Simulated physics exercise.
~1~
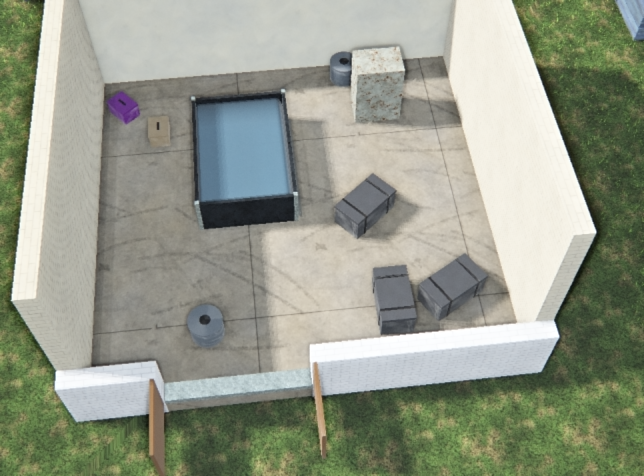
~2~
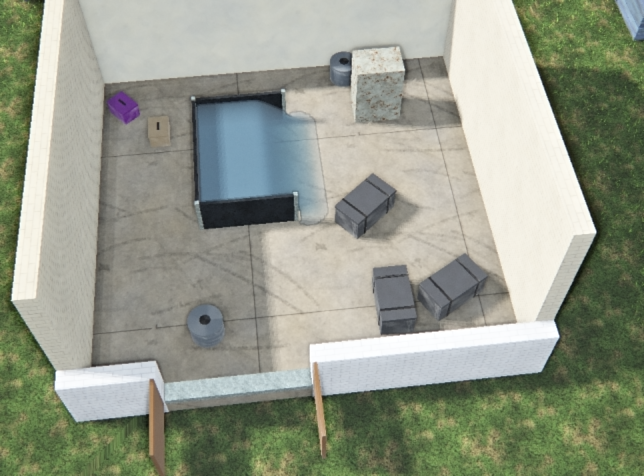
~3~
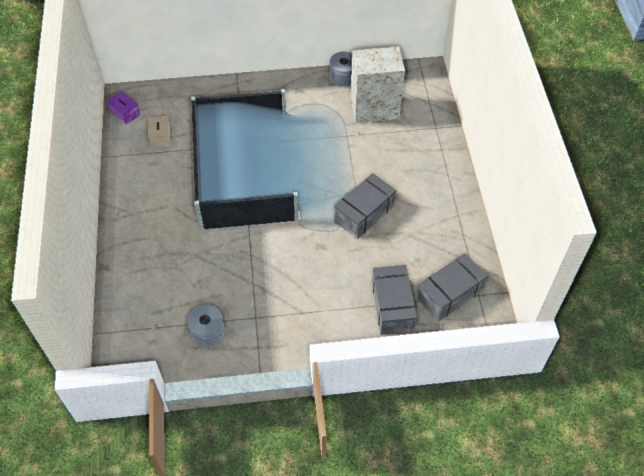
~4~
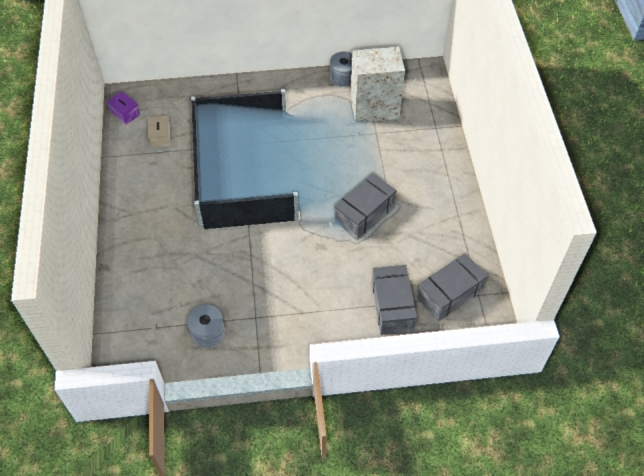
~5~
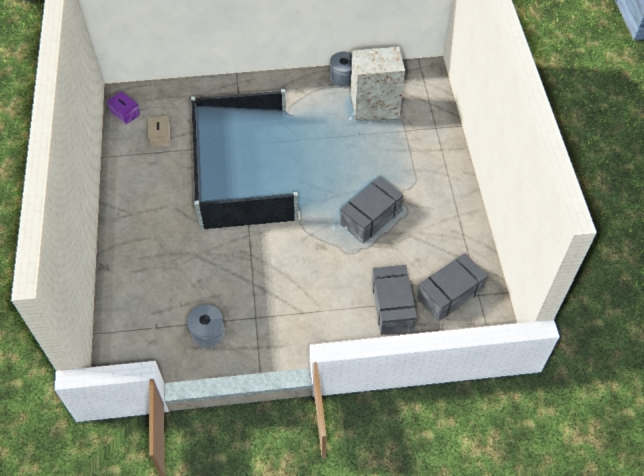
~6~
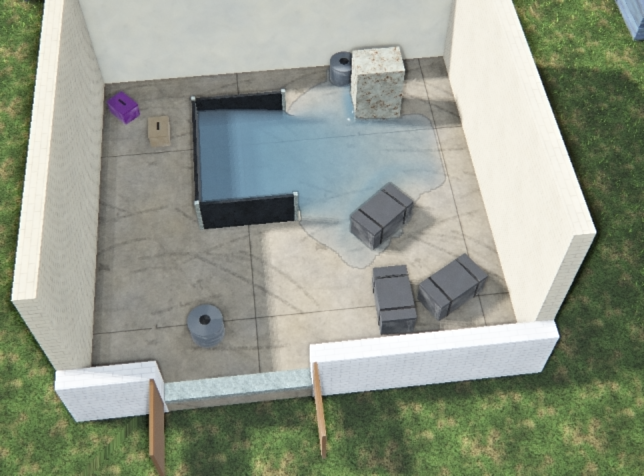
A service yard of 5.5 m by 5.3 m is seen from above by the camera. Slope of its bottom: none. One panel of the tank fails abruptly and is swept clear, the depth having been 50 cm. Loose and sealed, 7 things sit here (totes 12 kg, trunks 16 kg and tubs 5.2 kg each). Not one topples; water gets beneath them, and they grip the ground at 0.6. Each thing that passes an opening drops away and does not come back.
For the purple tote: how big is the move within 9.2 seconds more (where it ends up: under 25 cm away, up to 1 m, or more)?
Purple tote covers a modest distance.
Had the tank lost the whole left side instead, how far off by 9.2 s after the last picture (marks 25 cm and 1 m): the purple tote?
Under that change, the purple tote covers a big distance.
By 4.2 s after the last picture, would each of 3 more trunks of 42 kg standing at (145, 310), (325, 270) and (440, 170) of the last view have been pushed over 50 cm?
Within it, within it, beyond it.
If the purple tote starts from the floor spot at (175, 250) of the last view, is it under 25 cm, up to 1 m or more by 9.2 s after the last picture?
I'd say it does not really move.
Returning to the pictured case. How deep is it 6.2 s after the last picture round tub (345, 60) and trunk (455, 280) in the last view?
I'd estimate 10 cm for the first and 3 cm for the second.
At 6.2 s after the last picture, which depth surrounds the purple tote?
Depth: About 7 cm.
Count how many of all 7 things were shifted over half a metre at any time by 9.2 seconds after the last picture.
6.
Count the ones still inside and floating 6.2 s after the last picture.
Answer: 1.
Then, 1.2 s after the last picture the purple tote is near (122, 103), 0.0 m from its start, aground; 0 of 7 are out; 1 afloat.
Then, 3.8 s after the last picture the purple tote is near (122, 103), 0.0 m from its start, aground; 0 of 7 are out; 3 afloat.
Then, 6.2 s after the last picture the purple tote is near (117, 121), 0.4 m from its start, aground; 0 of 7 are out; 1 afloat.
Then, 9.2 s after the last picture the purple tote is near (117, 132), 0.6 m from its start, aground; 0 of 7 are out; 4 afloat.
